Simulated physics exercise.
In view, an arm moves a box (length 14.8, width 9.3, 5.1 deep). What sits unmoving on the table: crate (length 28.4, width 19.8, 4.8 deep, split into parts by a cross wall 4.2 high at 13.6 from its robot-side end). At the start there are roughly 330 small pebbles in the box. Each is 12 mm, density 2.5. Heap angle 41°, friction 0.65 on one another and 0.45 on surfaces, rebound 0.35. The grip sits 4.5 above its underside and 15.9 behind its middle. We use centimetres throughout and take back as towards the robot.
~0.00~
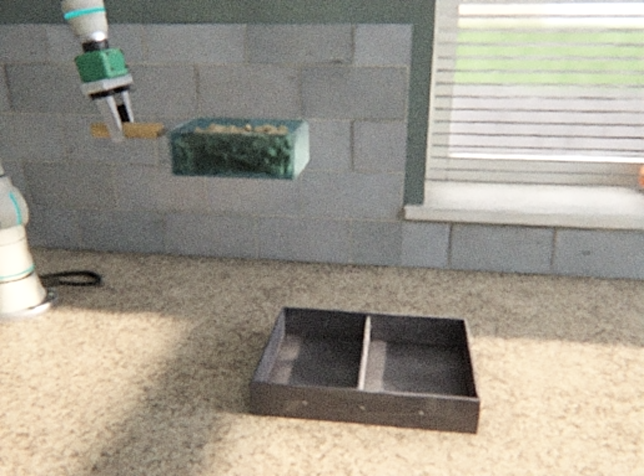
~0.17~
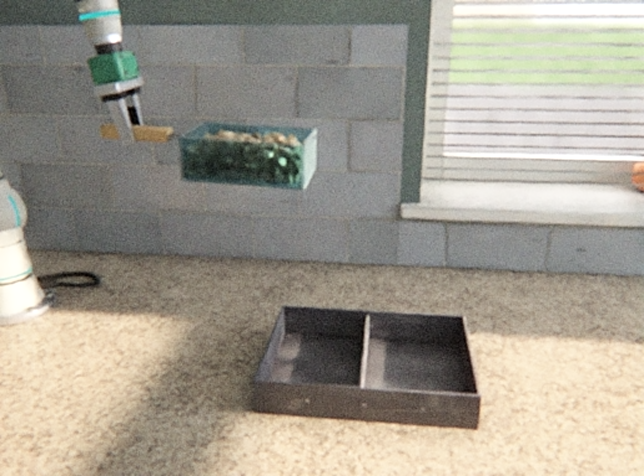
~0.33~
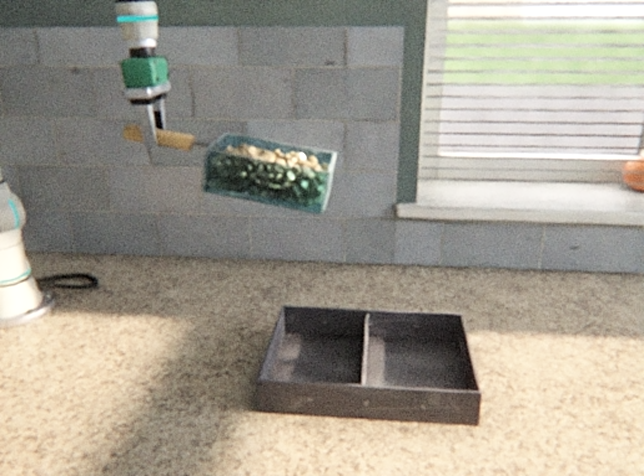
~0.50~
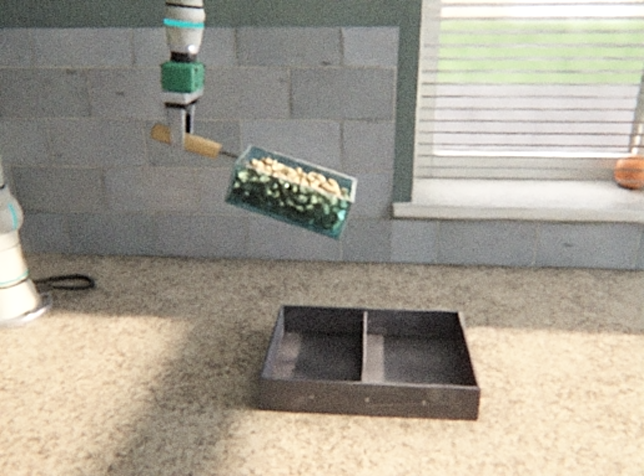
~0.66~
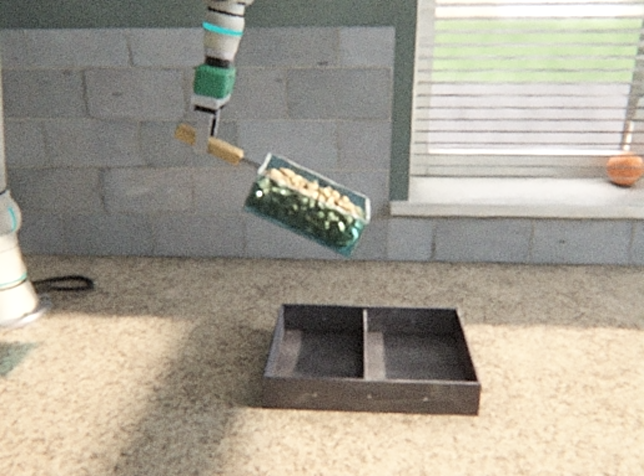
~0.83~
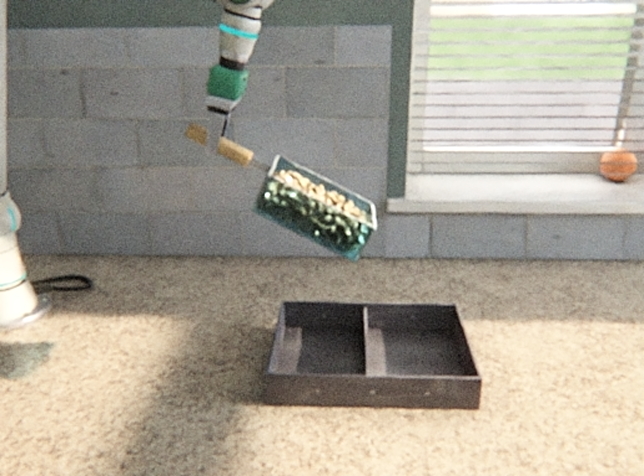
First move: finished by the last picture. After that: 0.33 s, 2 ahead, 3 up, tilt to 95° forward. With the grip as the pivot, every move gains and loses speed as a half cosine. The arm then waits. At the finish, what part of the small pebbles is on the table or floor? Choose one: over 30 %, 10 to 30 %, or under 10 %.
Over 30 %.
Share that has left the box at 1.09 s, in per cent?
I'd put it at some 15 percent up to then.
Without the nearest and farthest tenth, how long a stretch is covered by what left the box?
It covers about 14 centimetres.
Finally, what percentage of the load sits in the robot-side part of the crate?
20 per cent, give or take.
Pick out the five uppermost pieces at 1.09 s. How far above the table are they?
Height: Around 28 cm.
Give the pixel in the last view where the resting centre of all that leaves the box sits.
It ends up close to (260, 353).
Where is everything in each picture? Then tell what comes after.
Box floor at (243, 164), level; upper third of the load around (243, 137), from x 180 to 300, top at y 130; 327 in the box, in the first frame.
Box floor at (251, 171), tilted 3° forward; upper third of the load around (247, 144), from x 190 to 310, top at y 135, in the second frame.
Box floor at (270, 188), tilted 10° forward; upper third of the load around (254, 161), from x 210 to 325, top at y 150, in the third frame.
Box floor at (288, 206), tilted 18° forward; upper third of the load around (270, 177), from x 235 to 345, top at y 160, in the fourth frame.
Box floor at (302, 218), tilted 25° forward; upper third of the load around (282, 189), from x 255 to 355, top at y 170, in the fifth frame.
Box floor at (308, 221), tilted 28° forward; upper third of the load around (289, 192), from x 260 to 360, top at y 175; 327 in the box, in the sixth frame.
By 0.96 s, tilted 51° forward, highest piece 28 above the table; 327 in the box.
By 1.09 s, tilted 89° forward, highest piece 27 above the table; 285 in the box, 27 in the robot-side part, 15 in flight or on a rim.
By 1.36 s, tilted 95° forward, highest piece 26 above the table; 215 in the box, 54 on the table or floor, 36 in the robot-side part, 22 in flight or on a rim.
By 2.41 s, tilted 95° forward, highest piece 19 above the table; 181 on the table or floor, 84 in the box, 61 in the robot-side part, 1 in flight or on a rim.
Final count, 181 on the table or floor, 84 in the box, 61 in the robot-side part, 1 in flight or on a rim. That is 55 % on the table or floor.
